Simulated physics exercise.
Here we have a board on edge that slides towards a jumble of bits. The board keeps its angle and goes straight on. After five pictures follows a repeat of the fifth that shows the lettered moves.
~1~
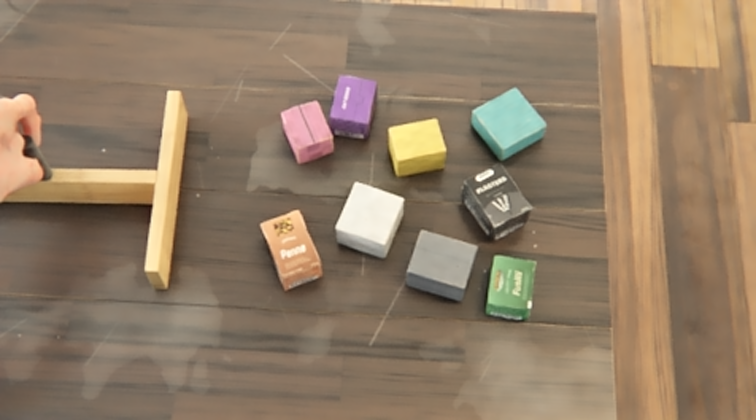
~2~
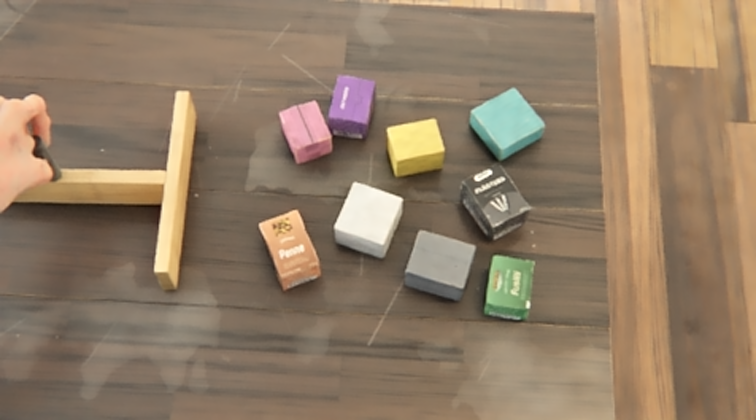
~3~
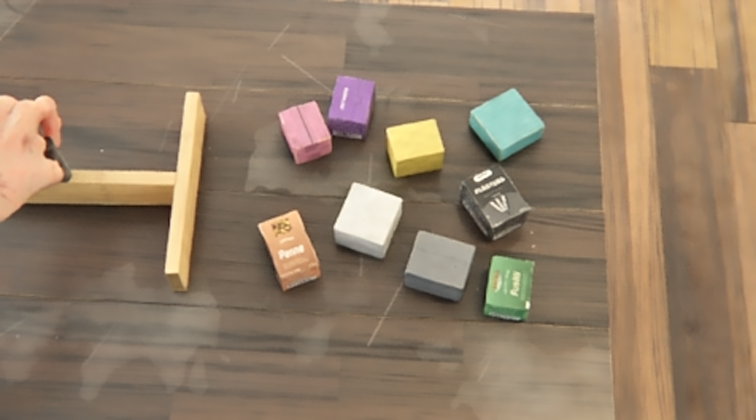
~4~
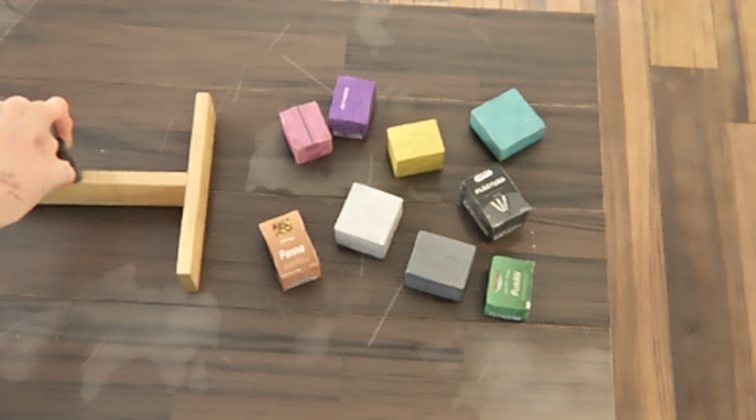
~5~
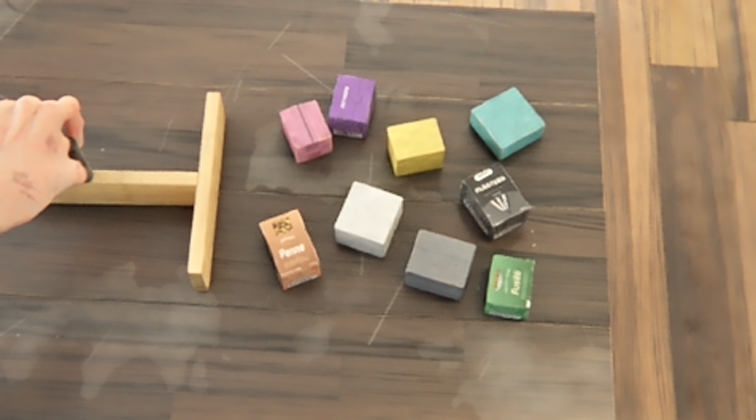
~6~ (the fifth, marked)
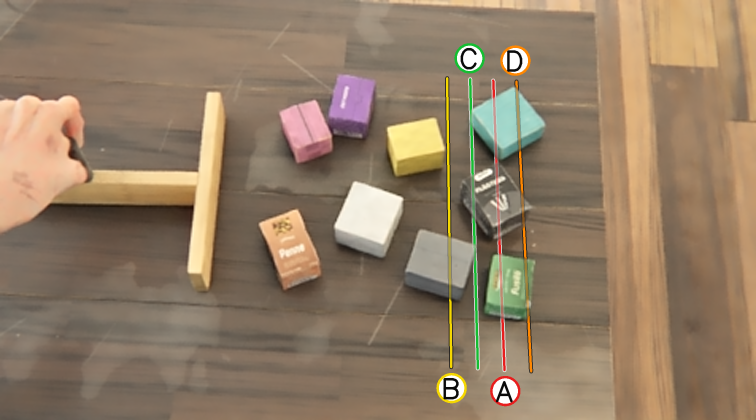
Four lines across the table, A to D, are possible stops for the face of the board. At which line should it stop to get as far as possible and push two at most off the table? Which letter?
The farthest such stop is D.
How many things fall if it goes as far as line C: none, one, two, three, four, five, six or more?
In all, none.
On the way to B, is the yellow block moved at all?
By then, yes.
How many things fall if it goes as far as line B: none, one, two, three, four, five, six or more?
The count is none.
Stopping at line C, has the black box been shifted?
Yes.
On the marked copy, A at (499, 215); B at (449, 213); C at (474, 214); D at (523, 217).
With D. Early on, board (319, 184); purple packet (377, 104); orange packet (346, 257).
Further on, board (433, 190); green packet (559, 297); turquoise block (520, 115).
At the end, board (523, 195); black box (603, 204); grey block (600, 258); none fallen.
As for the rest, A is within the limit but short; B is within the limit but short; C is within the limit but short.
